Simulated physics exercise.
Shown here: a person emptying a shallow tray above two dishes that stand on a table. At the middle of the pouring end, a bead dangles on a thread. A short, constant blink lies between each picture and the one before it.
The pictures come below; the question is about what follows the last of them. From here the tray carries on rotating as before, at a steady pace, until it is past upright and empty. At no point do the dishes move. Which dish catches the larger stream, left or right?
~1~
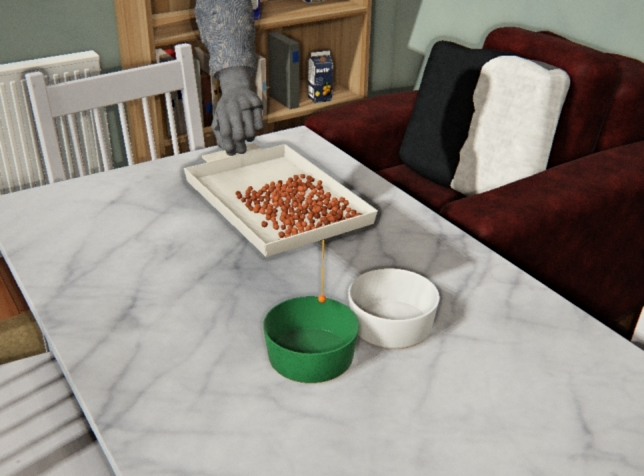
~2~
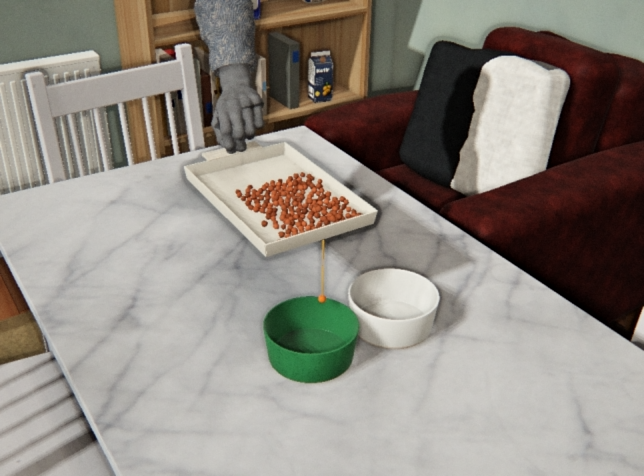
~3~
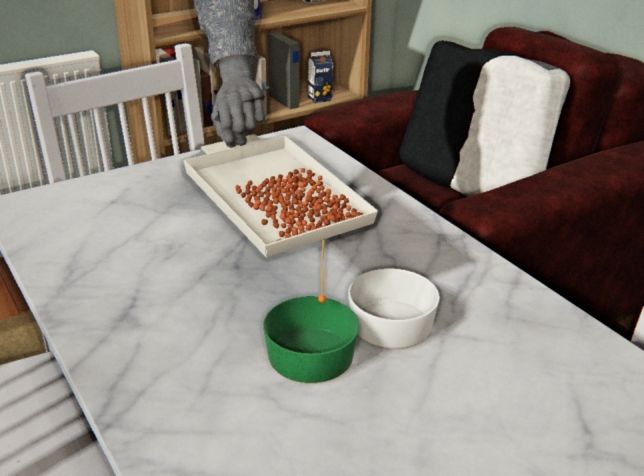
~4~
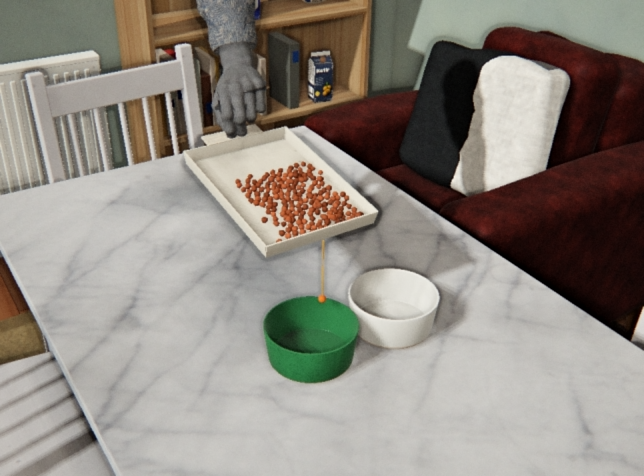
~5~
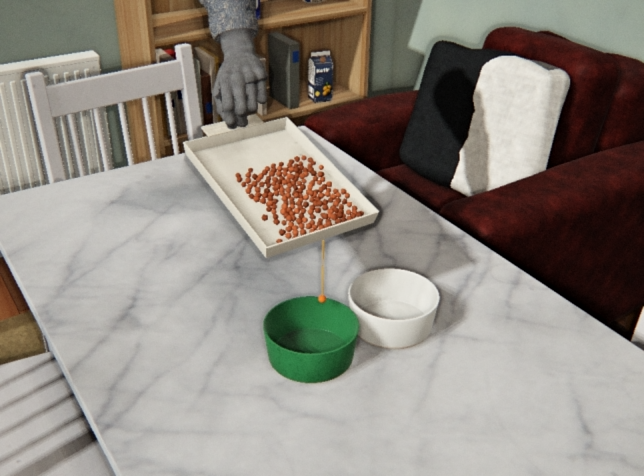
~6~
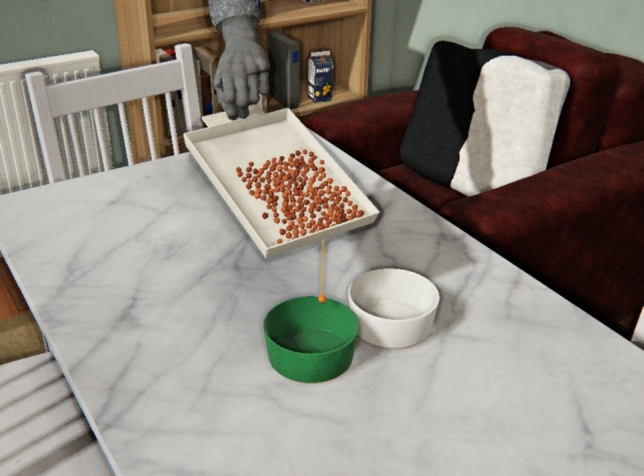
Watch, the one on the left side catches more of it.
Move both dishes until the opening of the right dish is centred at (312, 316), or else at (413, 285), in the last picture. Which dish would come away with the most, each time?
Result for the first try: The dish on the right side; for the second: The dish on the left side.
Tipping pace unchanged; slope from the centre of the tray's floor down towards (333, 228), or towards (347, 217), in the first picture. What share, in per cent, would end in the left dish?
So it's 30 percent with the first slope and 10 percent with the other.
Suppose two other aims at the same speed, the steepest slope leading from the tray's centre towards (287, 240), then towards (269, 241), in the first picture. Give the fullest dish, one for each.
The leftmost dish, then the leftmost dish.
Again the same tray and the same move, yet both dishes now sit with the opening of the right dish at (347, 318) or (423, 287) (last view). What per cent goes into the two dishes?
Trial 1 near 100 %, trial 2 near 70 %.
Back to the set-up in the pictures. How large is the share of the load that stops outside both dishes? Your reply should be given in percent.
Roughly 30 per cent.
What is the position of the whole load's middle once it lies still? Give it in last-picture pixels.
Somewhere around (331, 360) in the final view.
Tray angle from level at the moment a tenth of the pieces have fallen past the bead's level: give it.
At about 110°.
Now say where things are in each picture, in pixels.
The first picture shows corners of the pouring end at (266, 243) and (374, 210), level; middle of the load at (300, 209), clay pellets; left dish at (336, 363); right dish at (420, 330); bead on its thread at (322, 299).
The second picture shows corners of the pouring end at (266, 243) and (374, 210), level; middle of the load at (300, 208).
The third picture shows corners of the pouring end at (267, 244) and (375, 210), tipped barely, level across its low end; middle of the load at (300, 206).
The fourth picture shows corners of the pouring end at (267, 245) and (375, 211), tipped a little, level across its low end; middle of the load at (301, 203).
The fifth picture shows corners of the pouring end at (267, 246) and (376, 211), tipped a little, level across its low end; middle of the load at (301, 200).
The sixth picture shows corners of the pouring end at (268, 247) and (376, 211), tipped clearly, level across its low end; middle of the load at (302, 197); left dish at (336, 363); right dish at (420, 330).
Soon after the last picture, tray tipped steeply; nearly all on the tray; a stray few in the air.
A little later, tray tipped right over; nearly all on the tray; a stray few in the left dish.
Later still, tray tipped past a quarter turn; about two thirds in the left dish; a small part in the right dish; about a quarter outside both.
At rest, tray tipped past a quarter turn; about two thirds in the left dish; a small part in the right dish; about a quarter outside both.
